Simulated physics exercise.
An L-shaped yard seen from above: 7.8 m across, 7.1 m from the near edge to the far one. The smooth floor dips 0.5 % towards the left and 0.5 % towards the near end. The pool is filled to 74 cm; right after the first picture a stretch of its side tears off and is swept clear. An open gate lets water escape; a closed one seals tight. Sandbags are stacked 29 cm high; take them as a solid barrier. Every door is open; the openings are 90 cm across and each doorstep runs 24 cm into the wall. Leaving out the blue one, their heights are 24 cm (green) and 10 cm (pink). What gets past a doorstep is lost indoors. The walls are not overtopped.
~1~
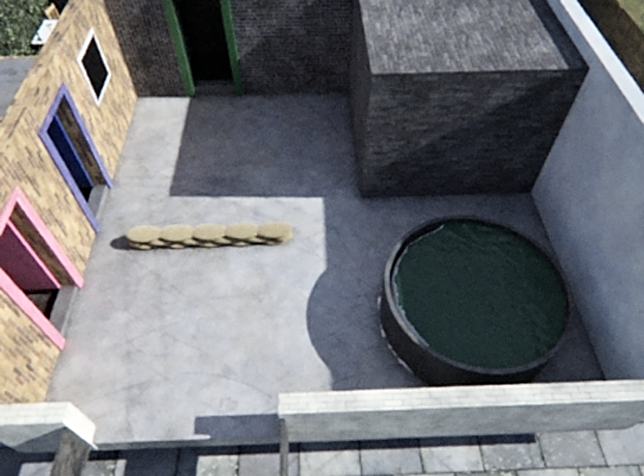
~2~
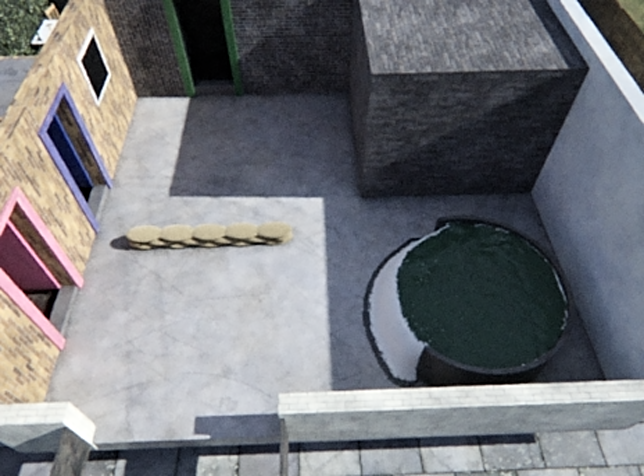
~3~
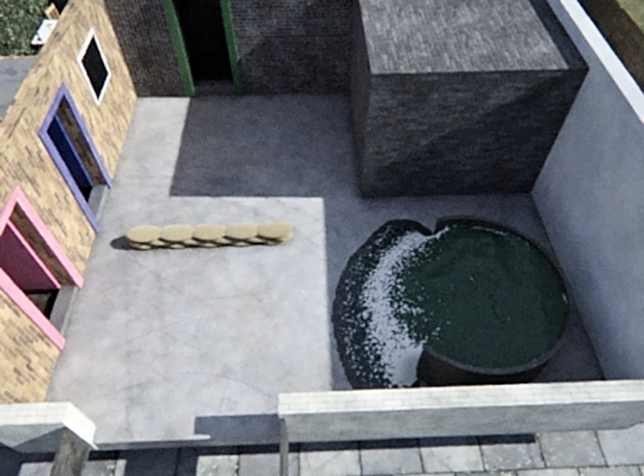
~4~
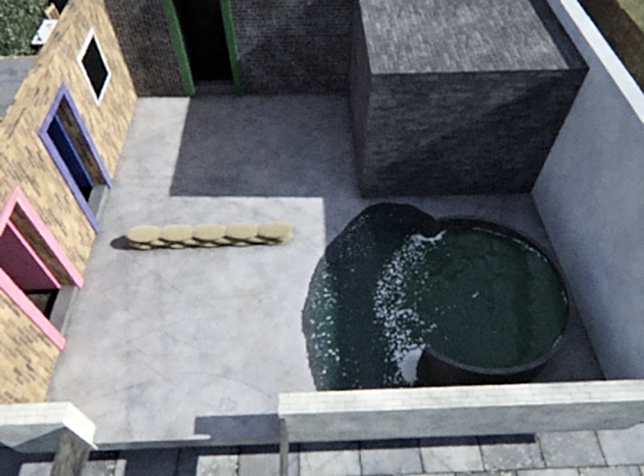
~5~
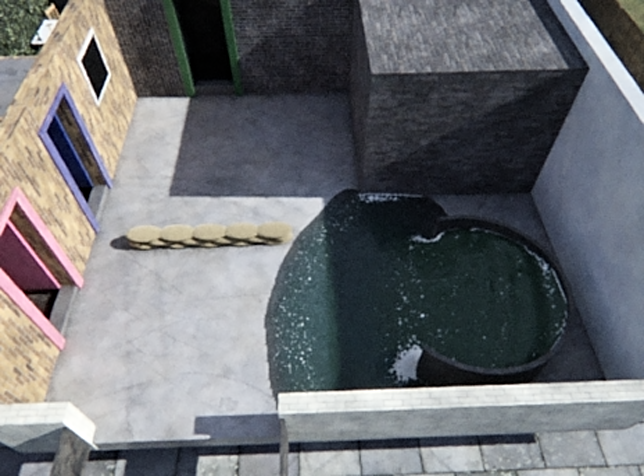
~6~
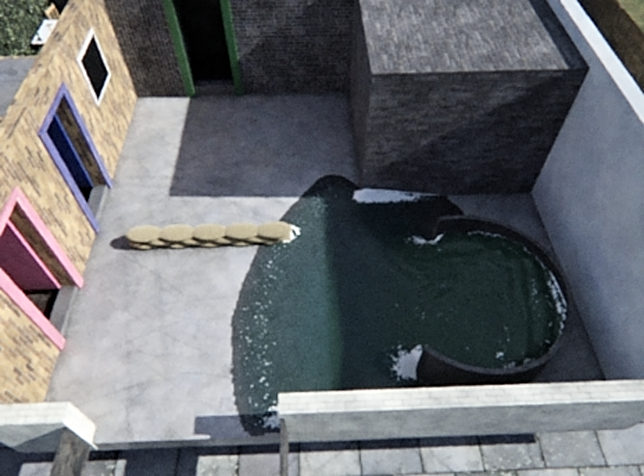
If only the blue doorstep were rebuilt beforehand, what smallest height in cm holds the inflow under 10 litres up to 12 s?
It would have to be roughly 7.5 cm high.
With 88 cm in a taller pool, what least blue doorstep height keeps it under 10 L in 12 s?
Then roughly 9.0 cm.
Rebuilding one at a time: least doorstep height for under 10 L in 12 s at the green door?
Roughly 12.0 cm at green.
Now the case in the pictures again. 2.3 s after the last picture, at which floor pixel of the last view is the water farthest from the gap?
Near (137, 100).
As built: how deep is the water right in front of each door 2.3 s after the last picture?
Depths in cm: Green 16, blue 7, pink 34.
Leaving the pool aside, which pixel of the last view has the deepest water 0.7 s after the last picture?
Around (293, 236).
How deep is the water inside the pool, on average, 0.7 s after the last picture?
About 36 cm.
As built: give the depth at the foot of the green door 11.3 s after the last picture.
About 5.0 cm.
Then, 0.7 s after the last picture water covers 50 % of the floor, deepest (34 cm) near (293, 236); it has not reached the blue door.
Then, 2.3 s after the last picture water covers 85 % of the floor, deepest (35 cm) near (67, 329); 7 cm at the blue door, 0 litres in over its 13 cm doorstep.
Then, 11.3 s after the last picture water covers 95 % of the floor, deepest (9 cm) near (440, 410); 7 cm at the blue door, 0 litres in over its 13 cm doorstep.
At the blue door as built, the water peaked near 11 cm, 8.1 s after the last picture.
With a doorstep of 6 cm, 22 litres would have come in within the 12 s; with 9.5 cm, 2 litres. So under 10 litres takes about 7.5 cm.
